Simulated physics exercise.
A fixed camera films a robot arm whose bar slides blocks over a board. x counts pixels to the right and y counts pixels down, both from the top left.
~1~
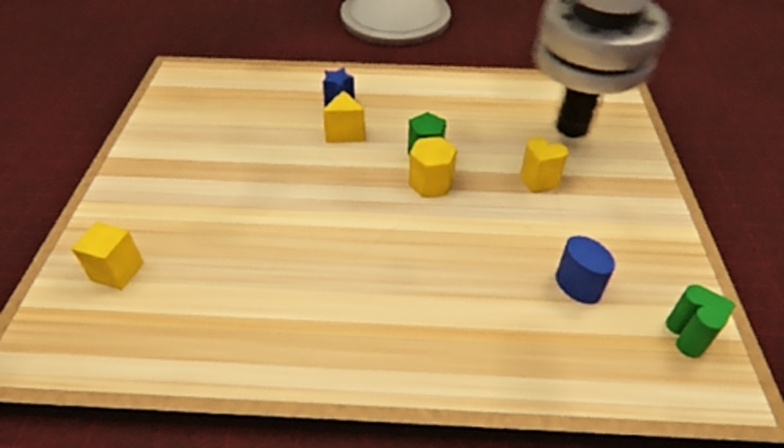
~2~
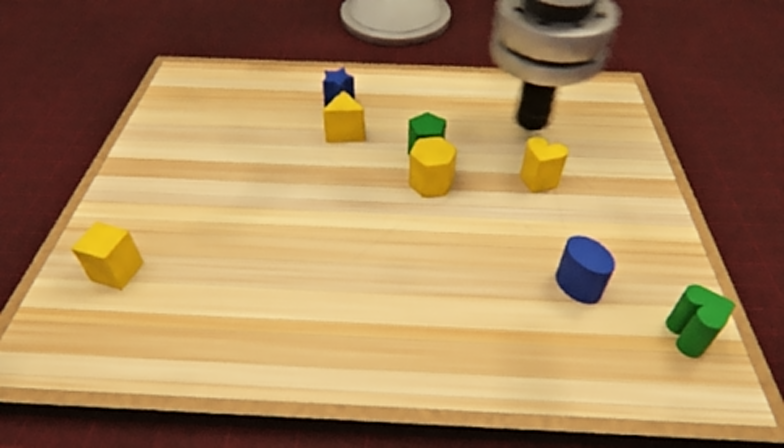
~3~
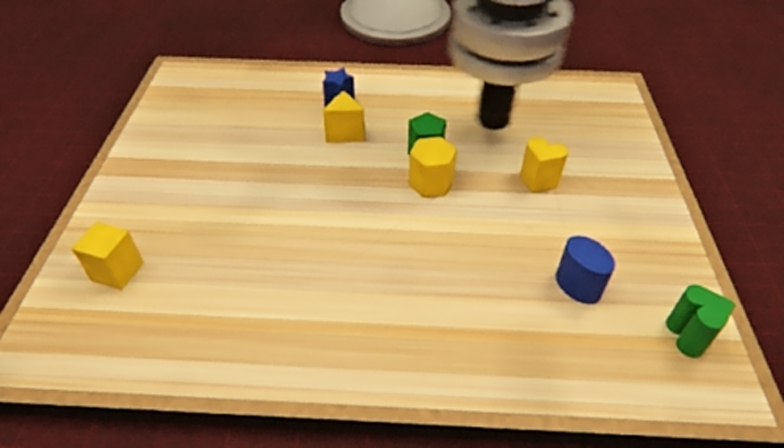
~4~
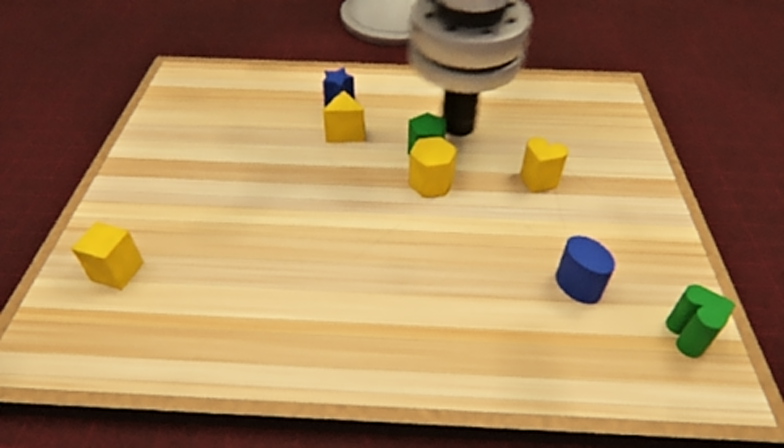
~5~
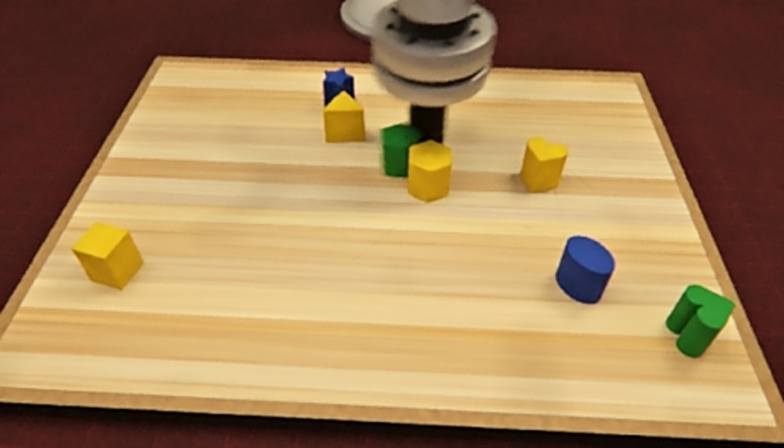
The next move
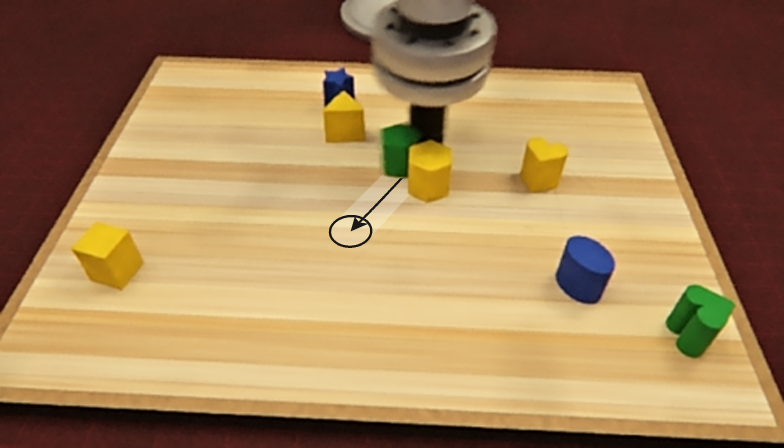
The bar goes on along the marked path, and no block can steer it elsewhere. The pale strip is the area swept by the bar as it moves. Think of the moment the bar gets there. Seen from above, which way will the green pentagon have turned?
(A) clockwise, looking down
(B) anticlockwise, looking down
The answer is A.
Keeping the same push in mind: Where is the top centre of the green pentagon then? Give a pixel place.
The centre of its top face lies at (339, 162).
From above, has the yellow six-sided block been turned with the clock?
No
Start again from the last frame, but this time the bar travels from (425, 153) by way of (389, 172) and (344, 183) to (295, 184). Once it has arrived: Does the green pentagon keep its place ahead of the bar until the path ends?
I believe not.
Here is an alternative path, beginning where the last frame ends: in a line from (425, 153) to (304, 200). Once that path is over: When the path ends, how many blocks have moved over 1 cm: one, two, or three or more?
The answer is one block, counting only moves over 1 cm.
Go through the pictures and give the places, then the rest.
In the first picture, tip of the bar at (572, 128), middles of tops, yellow triangle at (343, 103), green pentagon at (428, 123), yellow six-sided block at (434, 151).
In the second picture, bar at (532, 121), nothing pushed.
In the third picture, bar at (493, 120), nothing pushed.
In the fourth picture, bar at (458, 127), nothing pushed.
In the fifth picture, bar at (426, 139), yellow triangle at (343, 103), green pentagon at (399, 134), yellow six-sided block at (431, 154).
The line goes straight from (425, 153) to (351, 231).
On the path given first. One third of the way, bar at (402, 164); green pentagon at (366, 153), turned 40° clockwise; yellow six-sided block at (431, 167), turned 25° anticlockwise.
Two thirds of the way, bar at (377, 190); green pentagon at (341, 162), turned 70° clockwise; yellow six-sided block at (431, 169), turned 30° anticlockwise.
At the end, bar at (350, 217); yellow triangle unmoved; green pentagon at (339, 162), turned 75° clockwise; yellow six-sided block at (431, 169), turned 30° anticlockwise.
